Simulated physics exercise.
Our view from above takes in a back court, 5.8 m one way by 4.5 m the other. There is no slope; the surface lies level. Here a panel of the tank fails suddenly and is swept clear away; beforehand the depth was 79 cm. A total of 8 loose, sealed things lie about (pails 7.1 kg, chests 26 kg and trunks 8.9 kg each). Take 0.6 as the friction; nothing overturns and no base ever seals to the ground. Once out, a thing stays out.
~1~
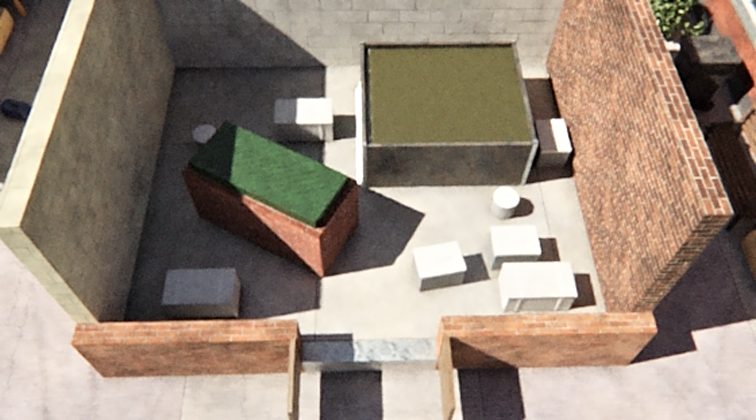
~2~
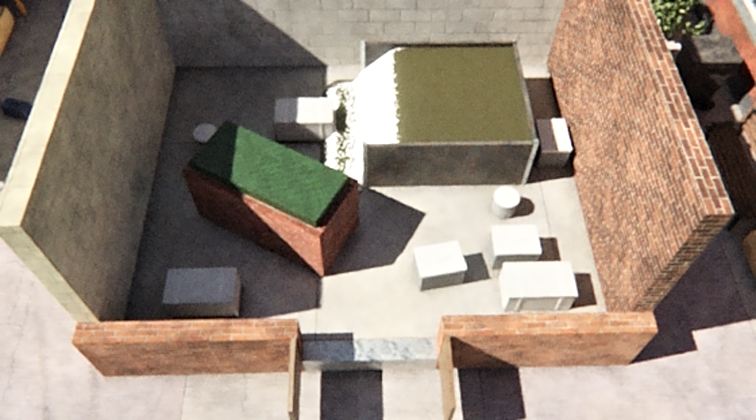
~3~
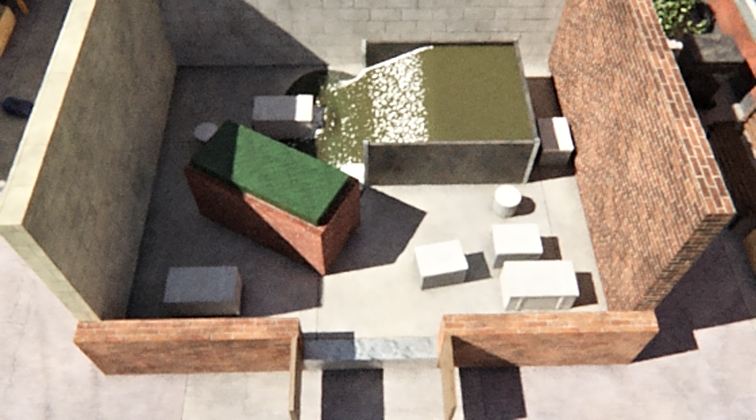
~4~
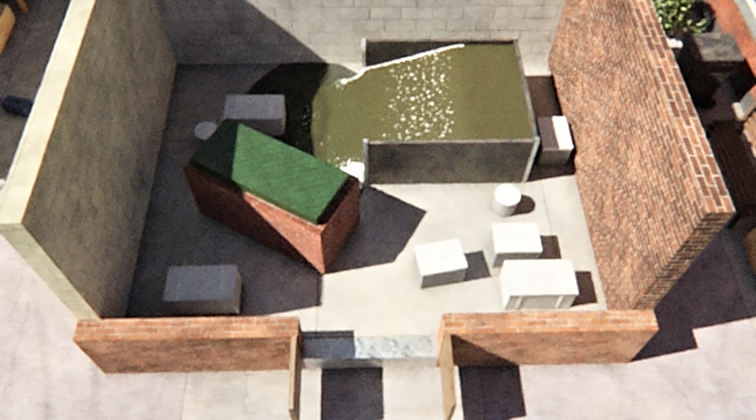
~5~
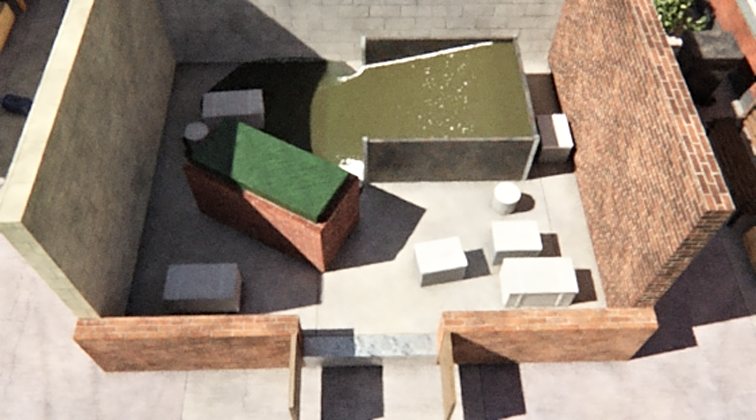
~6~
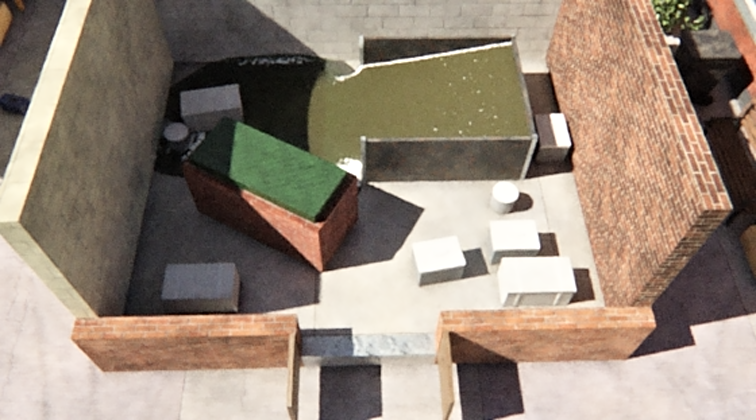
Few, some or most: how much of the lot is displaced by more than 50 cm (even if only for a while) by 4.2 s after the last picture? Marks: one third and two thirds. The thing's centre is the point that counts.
That comes to between one and two thirds.
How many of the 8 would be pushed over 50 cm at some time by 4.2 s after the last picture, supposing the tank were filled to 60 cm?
You'd get 3 in that case.
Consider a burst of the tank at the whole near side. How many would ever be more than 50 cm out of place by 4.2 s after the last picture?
In that case the number is 6.
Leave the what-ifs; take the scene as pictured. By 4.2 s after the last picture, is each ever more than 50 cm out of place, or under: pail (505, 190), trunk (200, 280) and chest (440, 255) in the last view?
In turn: Under, over, under.
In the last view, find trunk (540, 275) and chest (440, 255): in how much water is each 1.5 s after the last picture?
Some 0 cm at the first, some 1 cm at the second.
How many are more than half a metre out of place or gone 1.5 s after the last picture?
That would be 2.
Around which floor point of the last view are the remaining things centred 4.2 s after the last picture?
The centre is close to (468, 224).
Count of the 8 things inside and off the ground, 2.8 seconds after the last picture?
My tally comes to 3.
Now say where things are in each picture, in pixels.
In the first picture, a trunk at (303, 111), on the bottom; a pail at (205, 133) rests on the ground; 3.9 m2 under water; 0 of 8 have shifted.
In the second picture, a trunk at (304, 110) rests on the ground; a pail at (205, 133) rests on the ground; 5.0 m2 under water; 0 of 8 have shifted.
In the third picture, a trunk at (283, 108) rests on the ground, 31 cm from its start; a pail at (206, 131) rests on the ground; water covers 6.4 m2; 1 of 8 have shifted.
In the fourth picture, a trunk at (254, 107) rests on the ground, 70 cm from its start; a pail at (206, 130) rests on the ground; water covers 7.8 m2; 1 of 8 have shifted.
In the fifth picture, a trunk at (232, 103), on the bottom, 100 cm from its start; a pail at (196, 131) rests on the ground, 13 cm from its start; 8.9 m2 under water; 2 of 8 have shifted.
In the sixth picture, a trunk at (210, 100), on the bottom, 128 cm from its start; a pail at (176, 132), on the bottom, 37 cm from its start; 10.0 m2 under water; 2 of 8 have shifted.
Then, 0.4 s after the last picture 2 of 8 are over 50 cm from their spots; 2 afloat.
Then, 1.5 s after the last picture 2 of 8 are over 50 cm from their spots; 1 afloat.
Then, 2.8 s after the last picture 3 of 8 are over 50 cm from their spots; 3 afloat.
Then, 4.2 s after the last picture 3 of 8 are over 50 cm from their spots, and 3 have been at some point; 2 afloat.
